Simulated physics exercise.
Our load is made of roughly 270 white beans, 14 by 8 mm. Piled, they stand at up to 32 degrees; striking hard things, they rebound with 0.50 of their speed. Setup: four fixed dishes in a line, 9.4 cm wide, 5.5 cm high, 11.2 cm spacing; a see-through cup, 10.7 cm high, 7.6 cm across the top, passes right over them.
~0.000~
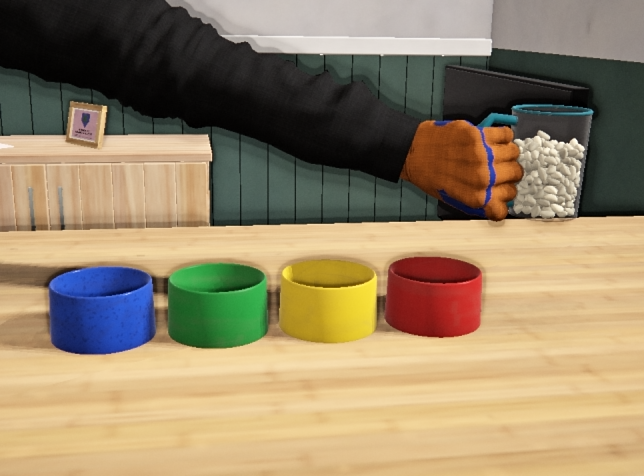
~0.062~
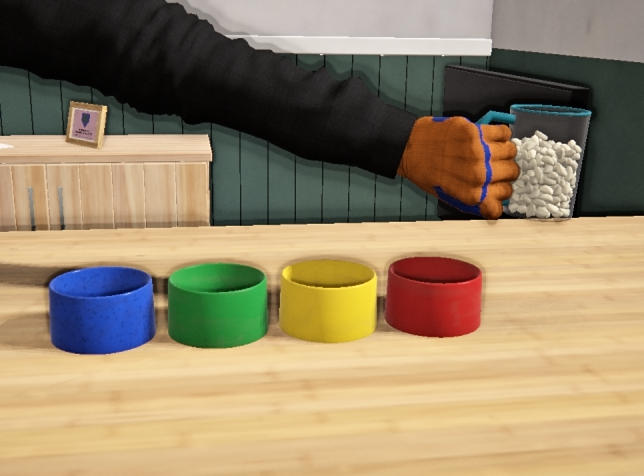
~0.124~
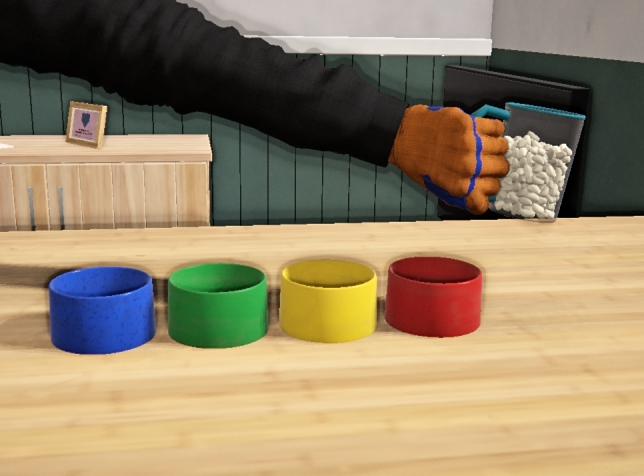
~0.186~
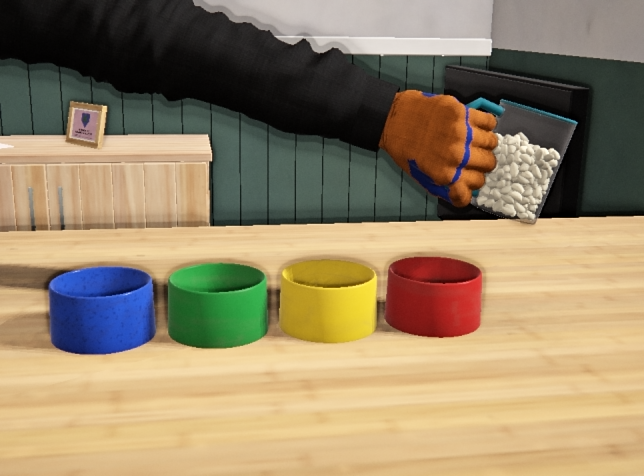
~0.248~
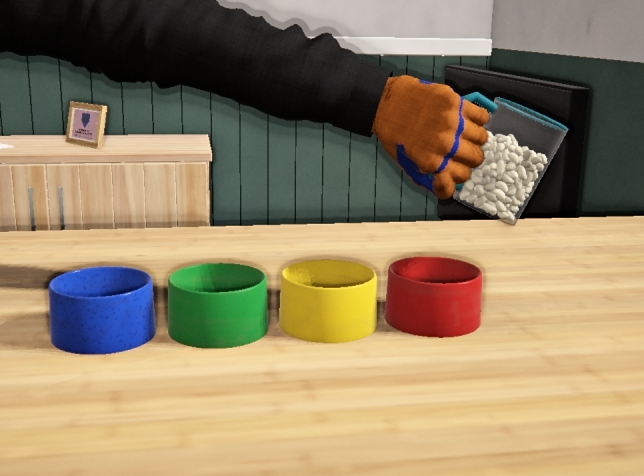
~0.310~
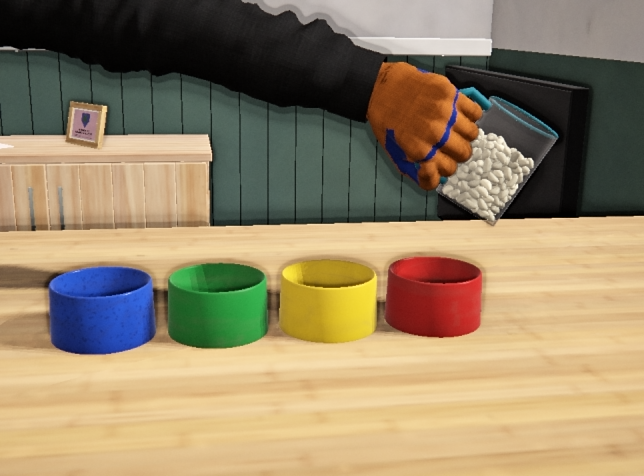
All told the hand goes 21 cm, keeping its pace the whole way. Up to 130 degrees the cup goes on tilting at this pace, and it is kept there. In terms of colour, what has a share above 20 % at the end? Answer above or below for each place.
Red: Above, blue: Below, green: Below, yellow: Below, counter: Above.
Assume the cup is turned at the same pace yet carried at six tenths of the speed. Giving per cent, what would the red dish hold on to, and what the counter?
Red: 90; counter: 10.
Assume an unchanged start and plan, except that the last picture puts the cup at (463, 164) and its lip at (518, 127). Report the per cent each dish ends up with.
Kept per dish: Red = 60, blue = 0, green = 0, yellow = 0.
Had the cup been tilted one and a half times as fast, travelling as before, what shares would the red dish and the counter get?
The red dish 90, the counter 10.
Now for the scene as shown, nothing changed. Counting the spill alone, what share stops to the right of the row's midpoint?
I'd say near 100 percent.
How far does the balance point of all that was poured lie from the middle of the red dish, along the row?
The average sits about 2 cm from the centre, on its left.
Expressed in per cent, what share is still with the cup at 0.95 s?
Load share: Near 95 percent.
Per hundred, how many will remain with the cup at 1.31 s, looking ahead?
About 10 percent.
After 0.69 s, tilt 79 degrees; cup holds 100 %.
After 0.95 s, tilt 111 degrees; cup holds 95 %, red 5 %.
Then, at 1.31 s, tilt 130 degrees; cup holds 10 %, red 40 %, yellow 5 %.
In the end, at 2.6 s, red 50 %, blue 0 %, green 0 %, yellow 5 %, counter 45 %.
